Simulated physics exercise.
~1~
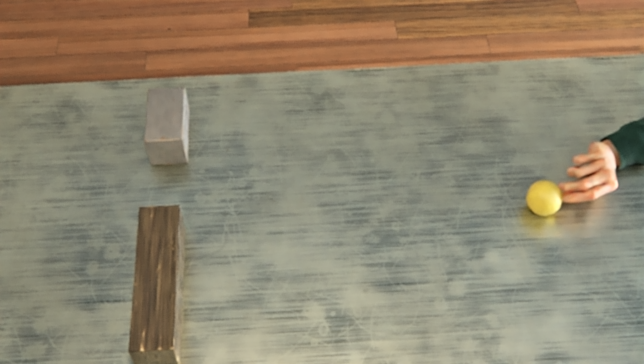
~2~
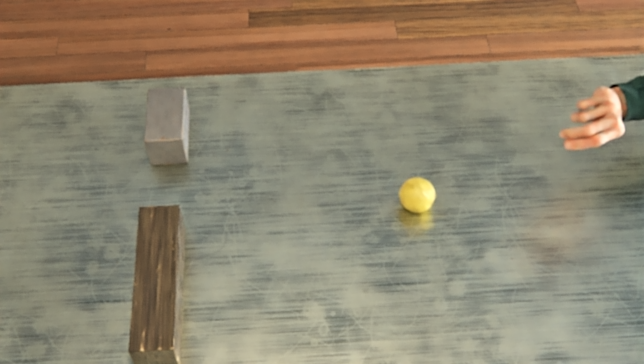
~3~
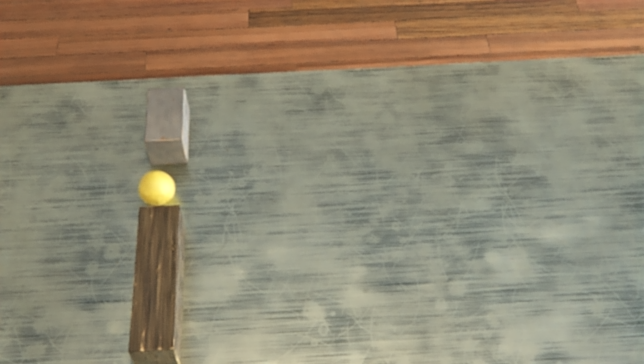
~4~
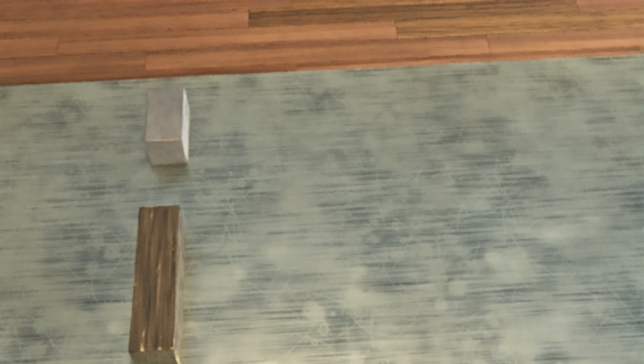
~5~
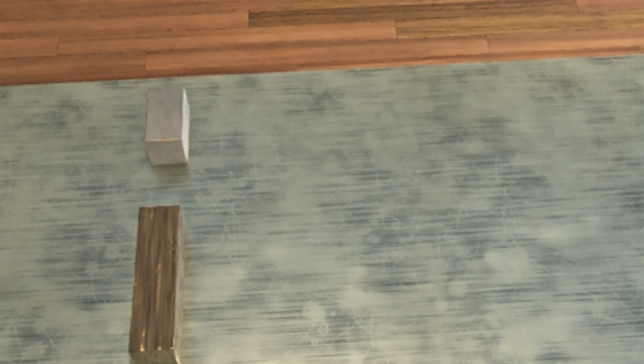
To begin with, a hand in a dark green sleeve reaches in from the right beside a round yellow object on a mottled grey-green surface, while a small grey block and a longer dark block stand apart on the left. The hand lets go and draws back as the yellow object travels left across the open surface. It keeps moving left, and the hand is gone from view by the time it reaches the narrow gap between the two blocks. It passes through and goes out of sight, leaving both blocks standing unmoved in their places.
